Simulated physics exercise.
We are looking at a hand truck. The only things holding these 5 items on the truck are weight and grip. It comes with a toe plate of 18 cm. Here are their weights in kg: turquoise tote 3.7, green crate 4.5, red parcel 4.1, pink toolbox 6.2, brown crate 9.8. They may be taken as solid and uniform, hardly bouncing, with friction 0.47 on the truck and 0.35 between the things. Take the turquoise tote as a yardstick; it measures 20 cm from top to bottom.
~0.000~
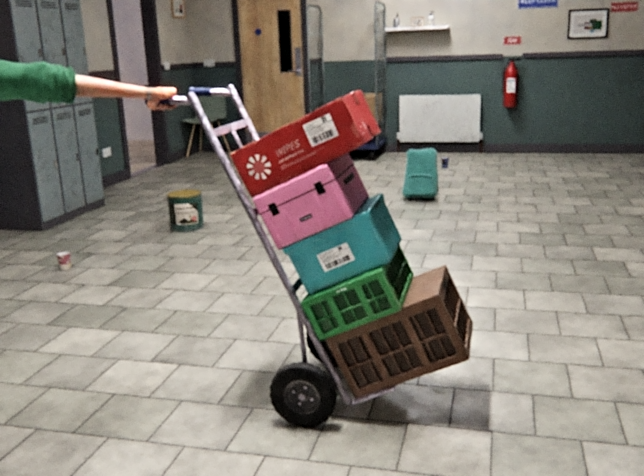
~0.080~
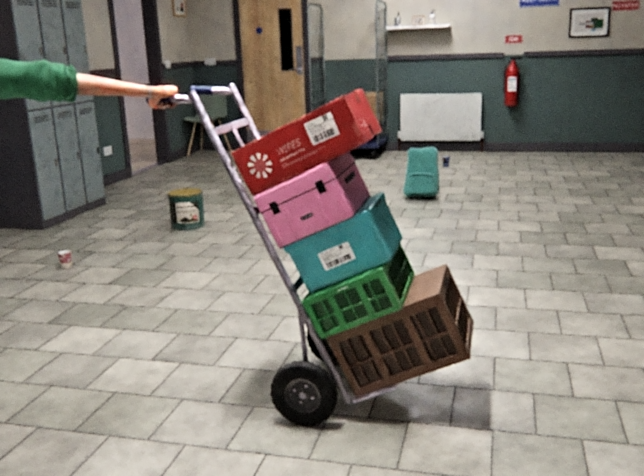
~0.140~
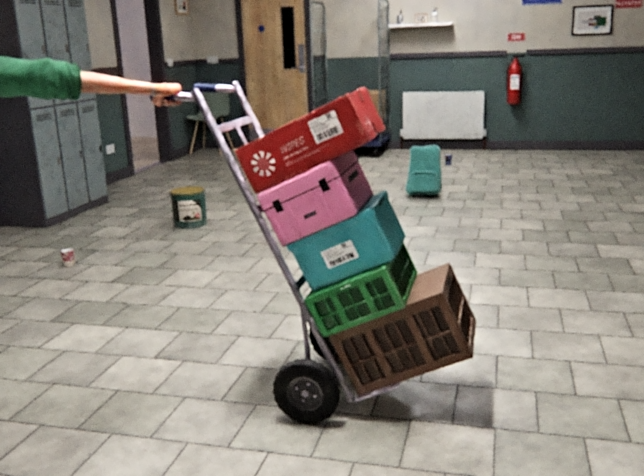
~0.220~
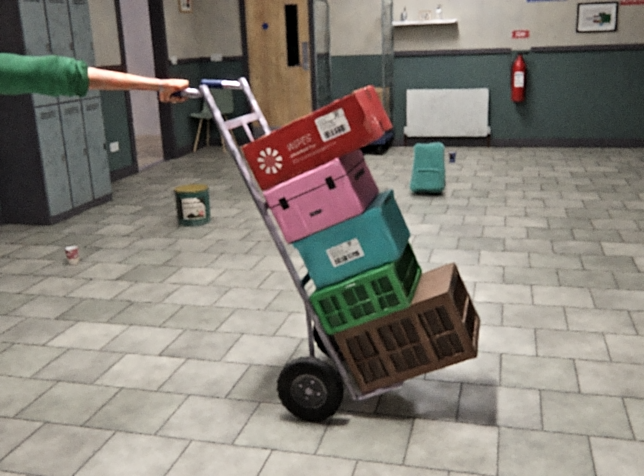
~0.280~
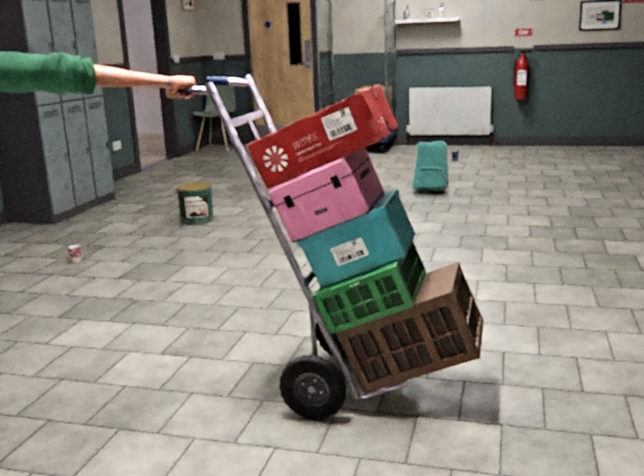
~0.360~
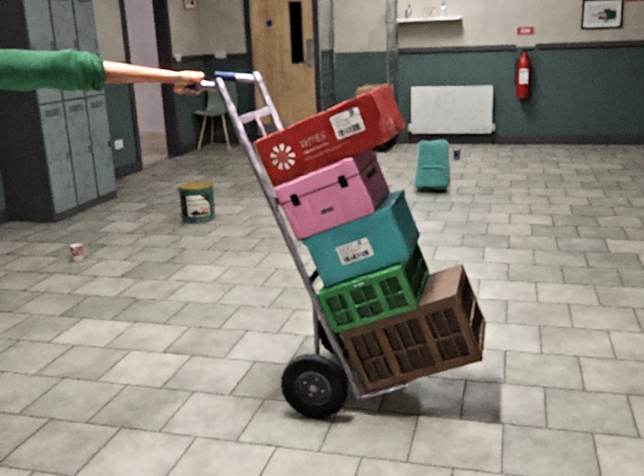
Tilted hand truck stacked with five colourful boxes and crates, a green-sleeved arm gripping its handle and easing it slightly more upright.
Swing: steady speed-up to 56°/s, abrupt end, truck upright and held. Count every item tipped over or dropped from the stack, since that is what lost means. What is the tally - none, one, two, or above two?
The tally is none.
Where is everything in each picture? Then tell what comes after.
In the first frame, 25° short of upright; turquoise tote (345, 244); green crate (360, 288).
In the second frame, 25° short of upright; brown crate (402, 329); red parcel (309, 141).
In the third frame, 25° short of upright; pink toolbox (318, 195); brown crate (405, 327).
In the fourth frame, 24° short of upright; red parcel (319, 137); pink toolbox (324, 193).
In the fifth frame, 23° short of upright; brown crate (412, 326); red parcel (324, 136).
In the sixth frame, 22° short of upright; turquoise tote (364, 238); green crate (376, 283).
After 0.96 s, truck upright; red parcel slid 2 cm; pink toolbox slid 2 cm.
After 1.16 s, truck upright; turquoise tote tipped 5° from how it sat near (427, 263); green crate tipped 5° from how it sat near (412, 306); red parcel tipped 5° from how it sat.
After 1.76 s, truck upright; turquoise tote tipped 3° from how it sat near (425, 263); green crate slid 3 cm near (411, 307); red parcel tipped 3° from how it sat.
At rest (2.7 s), not toppled but over 10 cm from the start, red parcel; the other 4 in place, give or take 10 cm. In the last view, turquoise tote near (425, 264), green crate near (411, 308).
